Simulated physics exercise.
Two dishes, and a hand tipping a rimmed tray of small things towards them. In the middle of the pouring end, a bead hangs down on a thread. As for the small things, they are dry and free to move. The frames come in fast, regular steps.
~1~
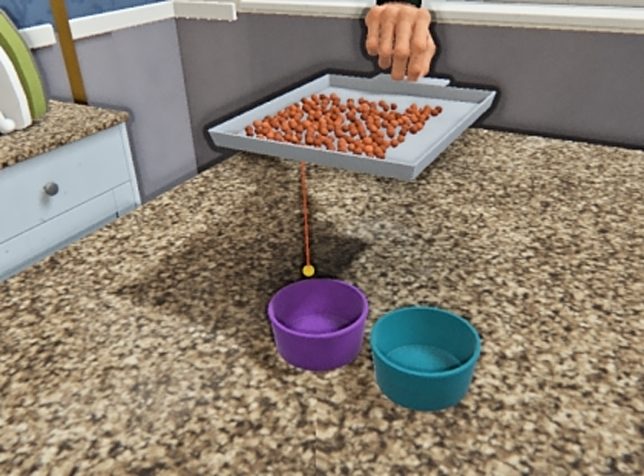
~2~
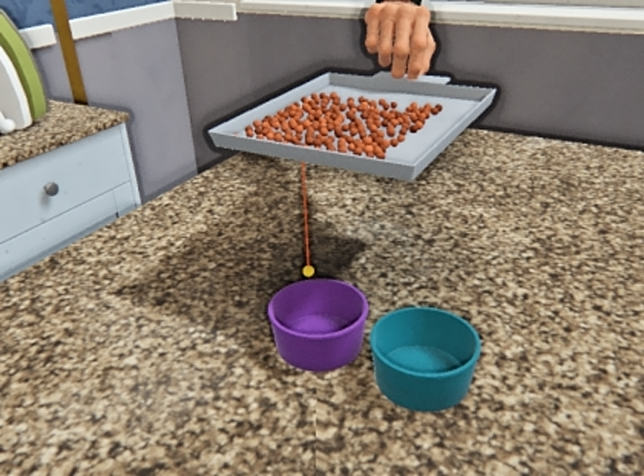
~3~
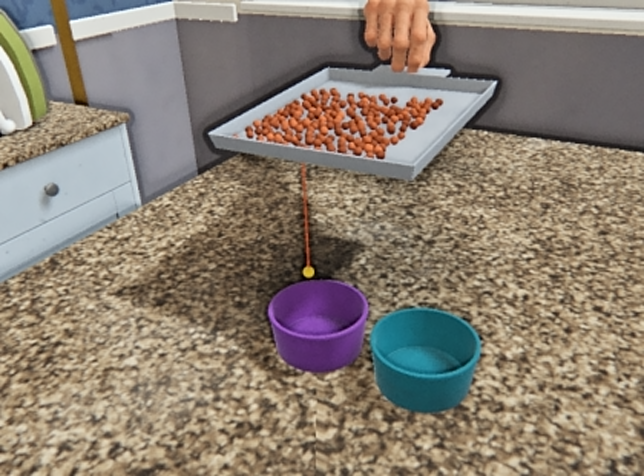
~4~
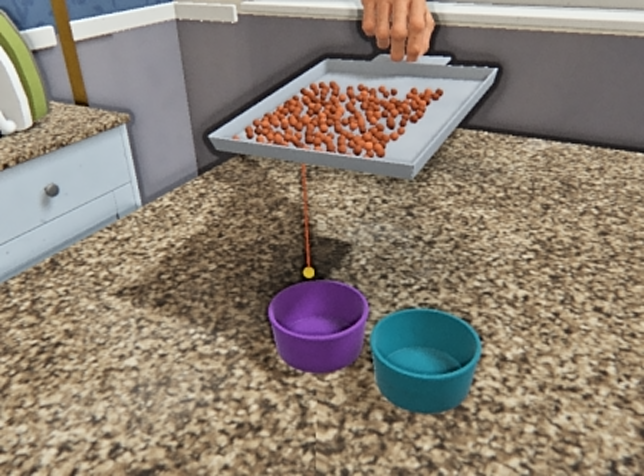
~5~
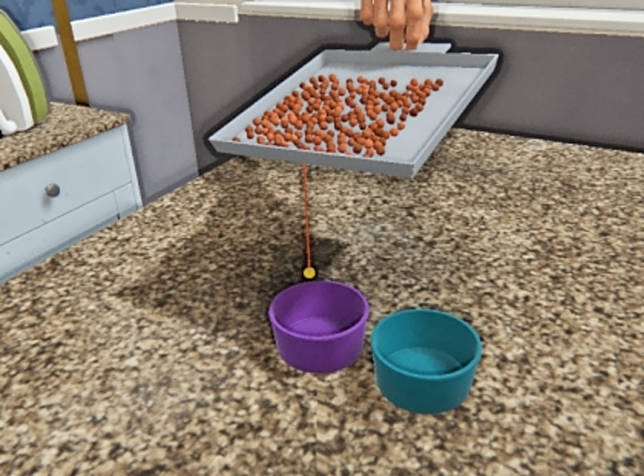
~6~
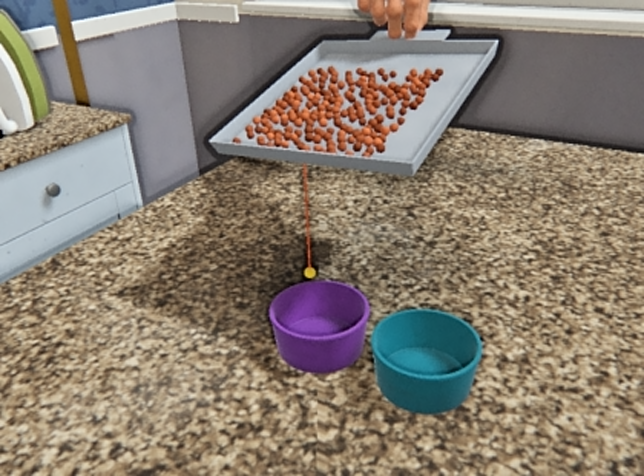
On a speckled brown stone countertop in a kitchen, seen from slightly above by a still camera, a pale drawer unit stands at the left. A hand holds a grey rimmed tray of small reddish-brown pellets, a yellow bead hanging below on a reddish thread, above a purple dish and a teal one to its right. The hand gradually raises the tray's far side, slanting it slightly towards the viewer, lowest at the left corner.
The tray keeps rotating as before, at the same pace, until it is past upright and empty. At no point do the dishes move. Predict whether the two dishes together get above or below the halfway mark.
Below.
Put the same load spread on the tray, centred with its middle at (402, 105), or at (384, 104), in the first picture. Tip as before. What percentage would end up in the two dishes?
From the first start you get 20 in a hundred, from the second 20 in a hundred.
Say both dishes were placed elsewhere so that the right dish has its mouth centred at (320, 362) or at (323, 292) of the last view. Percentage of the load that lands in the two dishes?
I'd expect some 20 percent, and then some 50 percent.
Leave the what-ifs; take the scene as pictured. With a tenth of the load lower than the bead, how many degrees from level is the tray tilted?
105 degrees.
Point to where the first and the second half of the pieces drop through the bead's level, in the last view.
I'd put it at roughly (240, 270), and after that at roughly (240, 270).
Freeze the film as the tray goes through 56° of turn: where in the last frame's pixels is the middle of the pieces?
Centre estimate: (287, 114).
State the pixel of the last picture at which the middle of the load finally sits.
Somewhere around (235, 327) in the last picture.
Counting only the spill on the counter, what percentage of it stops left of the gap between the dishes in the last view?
Left share: Some 100 per cent.
Just after the last frame, tray tipped steeply; almost all on the tray; just a few outside both.
A moment on, tray tipped right over; almost all on the tray; just a few outside both; just a few in the air.
Further on, tray tipped past a quarter turn; roughly a quarter in the left dish; the larger part outside both.
When it is over, tray tipped past a quarter turn; not one in the right dish; roughly a quarter in the left dish; the larger part outside both.
